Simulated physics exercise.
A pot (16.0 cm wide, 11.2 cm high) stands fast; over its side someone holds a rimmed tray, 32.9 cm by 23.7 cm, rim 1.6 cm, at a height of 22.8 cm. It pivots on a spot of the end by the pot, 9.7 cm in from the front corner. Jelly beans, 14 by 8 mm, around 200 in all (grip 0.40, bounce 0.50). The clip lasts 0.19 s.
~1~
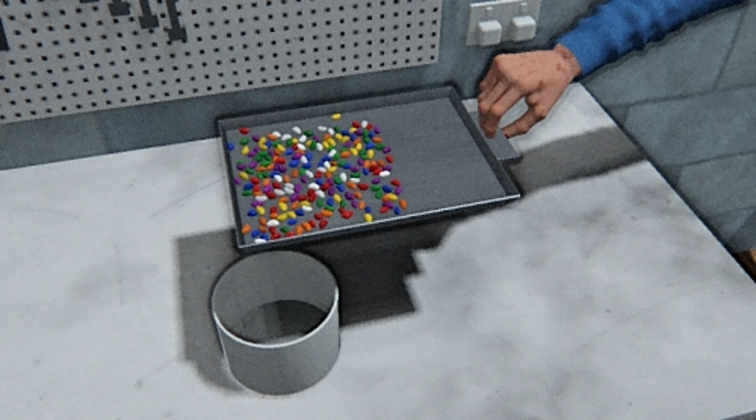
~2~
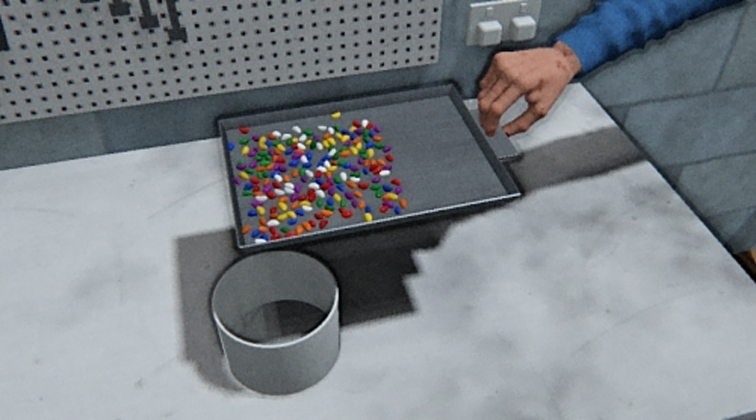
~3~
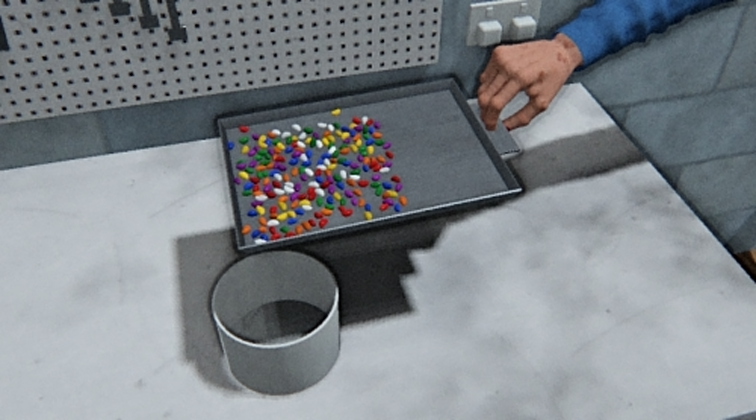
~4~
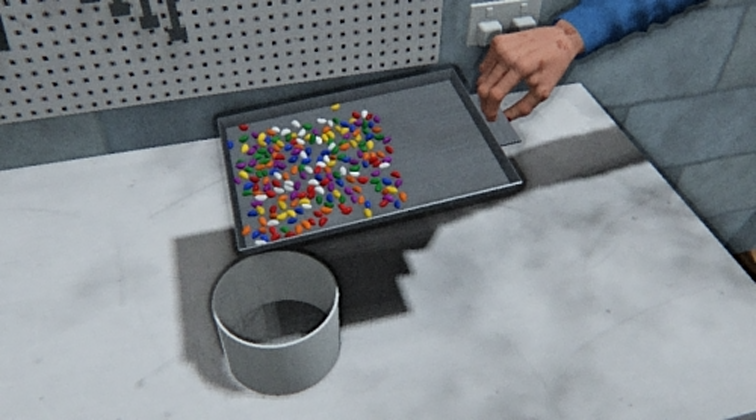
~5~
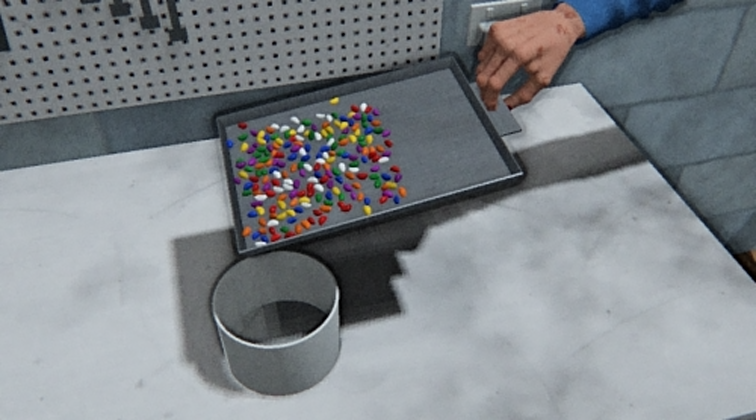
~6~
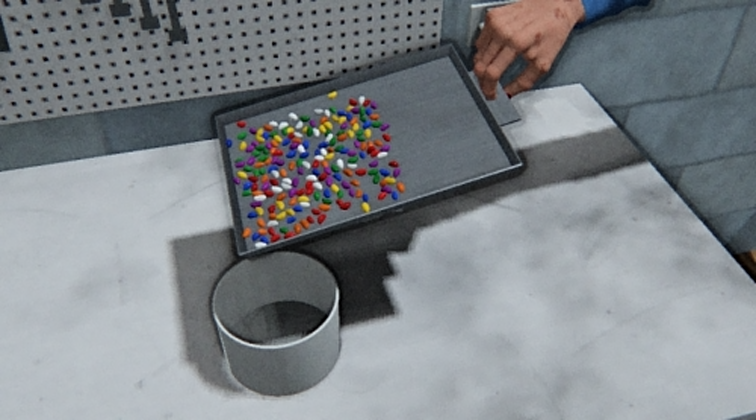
In a workshop-like space with a grey pegboard and block wall, a pale marbled counter is seen from above at an angle by a still camera. A dark rimmed tray holds many multicoloured jelly beans spread over its left part, behind an open grey pot, while a blue-sleeved hand grips its right end. The hand slowly raises that end, slanting the tray gently down toward the left.
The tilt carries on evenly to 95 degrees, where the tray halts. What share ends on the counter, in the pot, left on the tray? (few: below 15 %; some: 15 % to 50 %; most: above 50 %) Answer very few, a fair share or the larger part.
Counter a fair share, pot the larger part, tray very few.
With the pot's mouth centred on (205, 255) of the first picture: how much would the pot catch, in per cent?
Some 30 per cent.
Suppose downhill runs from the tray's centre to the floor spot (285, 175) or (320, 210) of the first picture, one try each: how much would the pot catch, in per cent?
Some 15 and 100 per cent.
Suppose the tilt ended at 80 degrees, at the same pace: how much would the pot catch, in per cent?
Then about 70 per cent.
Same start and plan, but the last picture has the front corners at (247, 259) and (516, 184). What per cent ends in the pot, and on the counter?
Pot 95, counter 5.
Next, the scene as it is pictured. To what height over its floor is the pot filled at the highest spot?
Roughly 2.0 cm.
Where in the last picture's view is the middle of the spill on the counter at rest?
At about (195, 361).
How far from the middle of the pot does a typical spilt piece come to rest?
Some 18 cm.
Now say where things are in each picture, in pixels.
Tray tilt 0 degrees, front corners at (244, 242) and (513, 193); middle of the pieces at (319, 175); pot at (275, 295), in the first picture.
Tray tilt 1 degrees, front corners at (244, 243) and (514, 192); middle of the pieces at (319, 175), in the second picture.
Tray tilt 2 degrees, front corners at (244, 243) and (514, 187); middle of the pieces at (318, 173), in the third picture.
Tray tilt 5 degrees, front corners at (244, 245) and (515, 180), lowest corner left front; middle of the pieces at (318, 170), in the fourth picture.
Tray tilt 8 degrees, front corners at (244, 247) and (516, 171), lowest corner left front; middle of the pieces at (317, 168), in the fifth picture.
Tray tilt 12 degrees, front corners at (244, 249) and (515, 162), lowest corner left front; middle of the pieces at (316, 165); pot at (276, 296), in the sixth picture.
Then, 0.45 s after the last picture, tilt 52 degrees; the tray holds 100 %, the pot 0 %.
Then, 0.74 s after the last picture, tilt 78 degrees; the tray holds 35 %, the pot 25 %.
Then, 1.14 s after the last picture, tilt 95 degrees; the tray holds 0 %, the pot 70 %.
In the end, counter 30 %, pot 70 %, tray 0 %.
